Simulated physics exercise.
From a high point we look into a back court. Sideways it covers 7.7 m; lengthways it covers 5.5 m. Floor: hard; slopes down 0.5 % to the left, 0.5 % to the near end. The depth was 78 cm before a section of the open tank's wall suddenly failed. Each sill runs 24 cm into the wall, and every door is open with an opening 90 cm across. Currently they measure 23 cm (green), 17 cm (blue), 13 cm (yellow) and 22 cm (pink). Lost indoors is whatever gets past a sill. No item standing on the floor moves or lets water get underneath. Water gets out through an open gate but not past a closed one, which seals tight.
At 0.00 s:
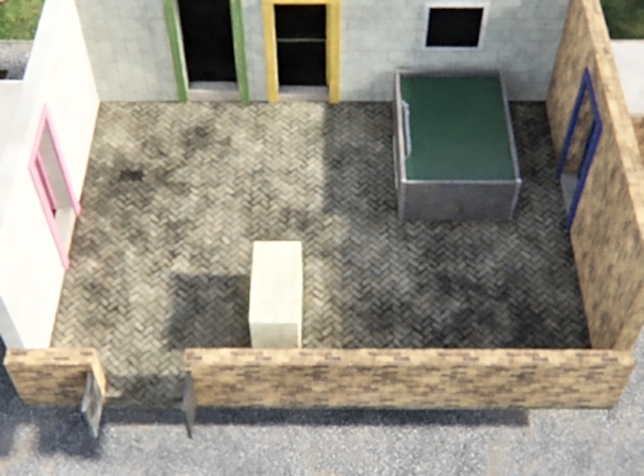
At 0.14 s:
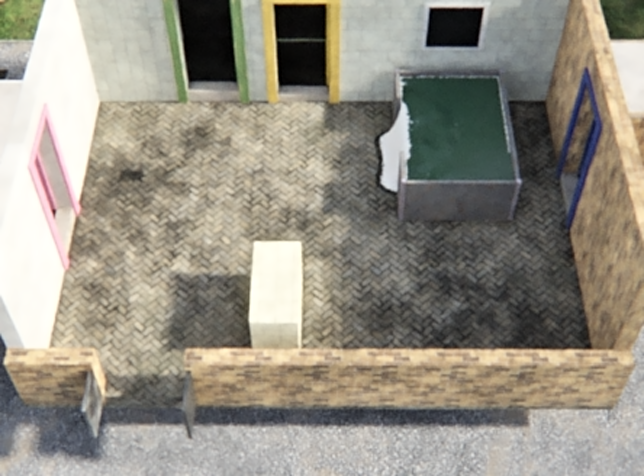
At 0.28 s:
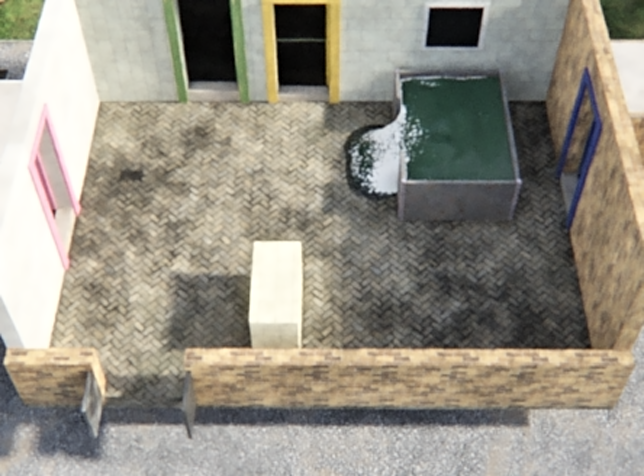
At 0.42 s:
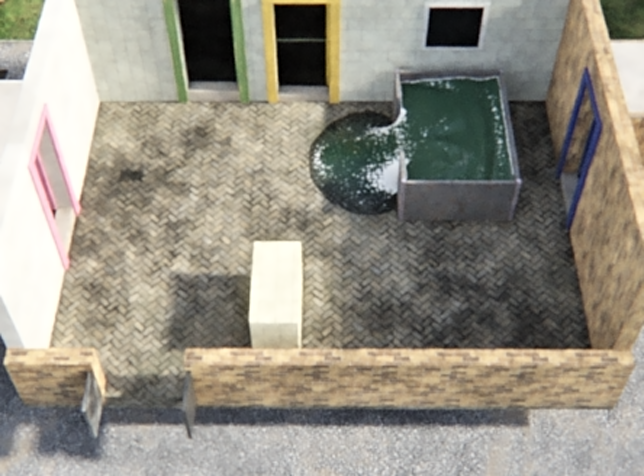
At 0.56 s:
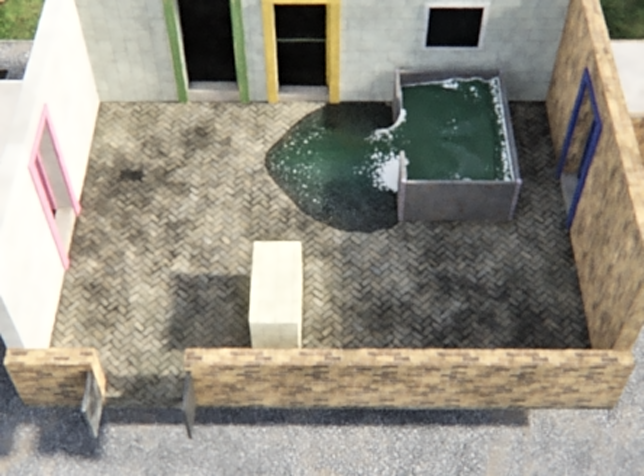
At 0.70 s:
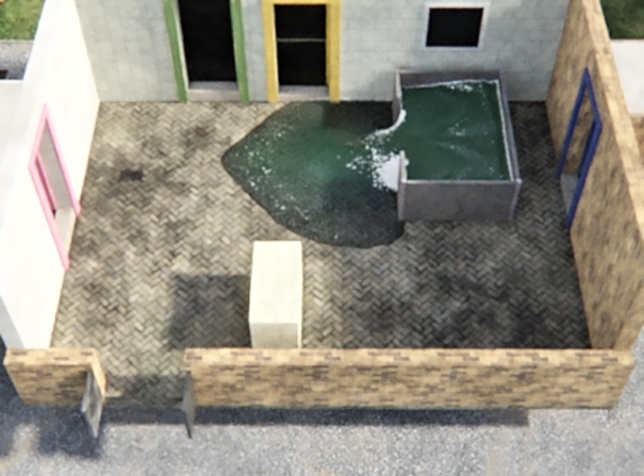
Green water pours from the left side of an open tank and spreads across the courtyard floor.
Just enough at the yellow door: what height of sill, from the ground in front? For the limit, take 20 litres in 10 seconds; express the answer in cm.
Some 12.5 cm.
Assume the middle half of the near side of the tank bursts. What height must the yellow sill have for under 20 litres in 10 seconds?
With that break, close to 5.5 cm.
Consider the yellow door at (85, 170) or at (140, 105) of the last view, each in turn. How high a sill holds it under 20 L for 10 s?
Around 21 and 20 cm respectively.
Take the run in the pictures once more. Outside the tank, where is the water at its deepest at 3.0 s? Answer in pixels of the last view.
Look close to (43, 381).
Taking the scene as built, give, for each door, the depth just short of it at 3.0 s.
At the green door the depth is 10 cm, at blue 0 cm, at yellow 13 cm and at pink 20 cm.
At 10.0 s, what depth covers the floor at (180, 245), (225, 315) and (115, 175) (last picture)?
Roughly 9, 8 and 8 cm, in turn.
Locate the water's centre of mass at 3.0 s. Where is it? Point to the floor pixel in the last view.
The water's centre is at about (286, 177).
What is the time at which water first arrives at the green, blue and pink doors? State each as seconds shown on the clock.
Times: Green 1.1 seconds, blue 10.0 seconds, pink 1.8 seconds.
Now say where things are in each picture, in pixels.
The first picture shows still water, 78 cm deep, in the open tank at (454, 128); the yellow door at (303, 57) is dry.
In the second picture, the front is at (381, 184), 0.3 m from the gap at (400, 150); 0.2 m2 of floor is wet, 78 cm left at the back.
In the third picture, the front is at (351, 178), 0.8 m from the gap at (400, 151); 1.0 m2 of floor is wet, 77 cm left at the back.
In the fourth picture, the front is at (314, 172), 1.4 m from the gap at (400, 152); 2.2 m2 of floor is wet, 70 cm left at the back.
In the fifth picture, the gap is at (400, 152), the front 2.1 m out at (270, 164); the back of the open tank holds 66 cm.
In the sixth picture, the gap is at (400, 151), the front 2.8 m out at (226, 162); the back of the open tank holds 64 cm; water is at the yellow door at (303, 57).
After 1.4 s water covers 40 % of the floor, deepest (36 cm) near (384, 159); 20 cm at the yellow door, 0 litres in over its 13 cm sill.
After 3.0 s water covers 55 % of the floor, deepest (42 cm) near (43, 381); 13 cm at the yellow door, 16 litres in over its 13 cm sill.
After 10.0 s water covers 90 % of the floor, deepest (16 cm) near (43, 381); 5 cm at the yellow door, 17 litres in over its 13 cm sill.
At the yellow door as built, the water arrived by 0.7 s and peaked near 20 cm at 1.4 s.
Run again over the same 10 s with other heights there, 34 litres in over 10.5 cm, 13 litres over 14 cm. The limit of 20 litres is kept from about 12.5 cm up.
